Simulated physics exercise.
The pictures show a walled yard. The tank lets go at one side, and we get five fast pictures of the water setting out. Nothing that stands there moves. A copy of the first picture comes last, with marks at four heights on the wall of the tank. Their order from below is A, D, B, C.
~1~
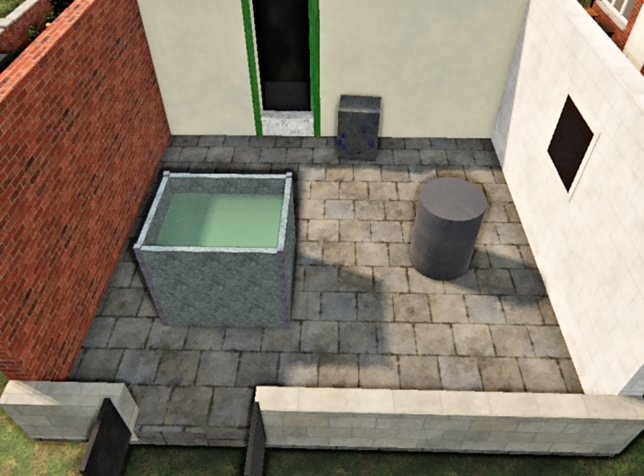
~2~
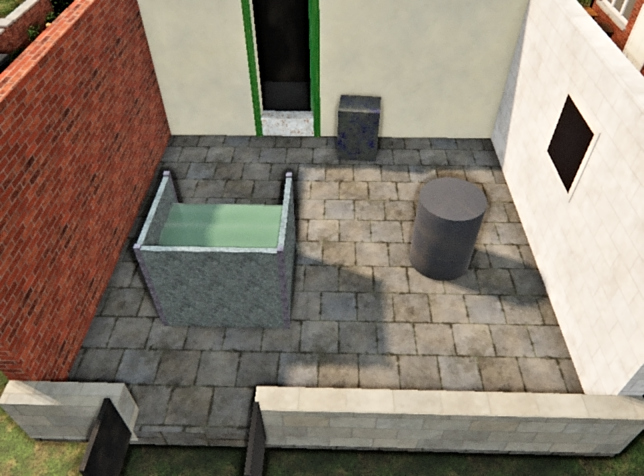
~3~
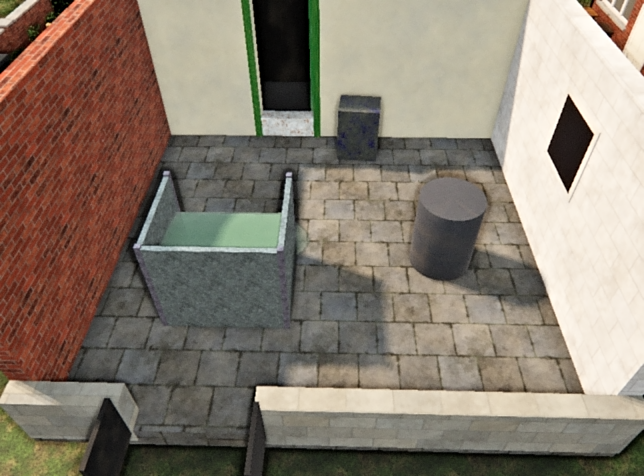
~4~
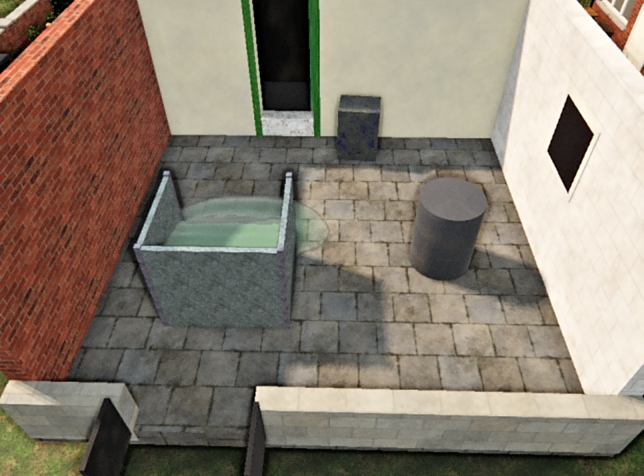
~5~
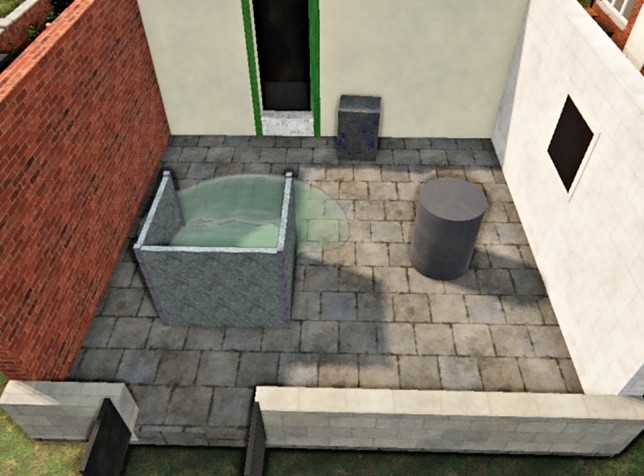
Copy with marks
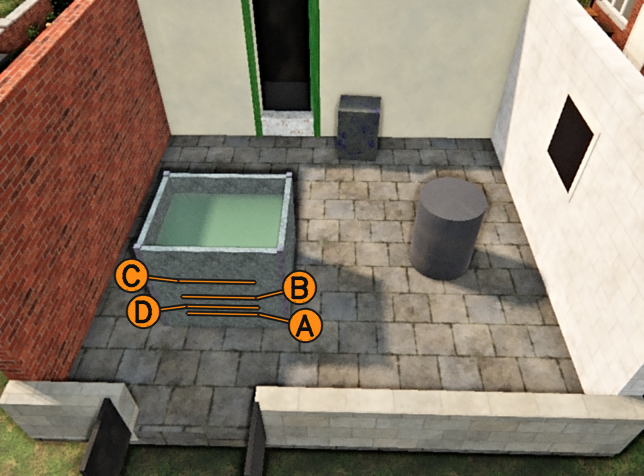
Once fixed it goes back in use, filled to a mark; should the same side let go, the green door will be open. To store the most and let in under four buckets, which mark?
Take C.
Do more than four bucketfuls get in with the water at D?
No, not at all.
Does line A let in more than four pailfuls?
No.
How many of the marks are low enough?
All of the four.
On the marked copy, A at (223, 313); B at (219, 297); C at (215, 281); D at (221, 307); from the bottom up A, D, B, C.
Choosing A, nothing gets over.
Choosing B, nothing gets over.
Choosing C, a splash gets over, under a bucket.
Choosing D, nothing gets over.
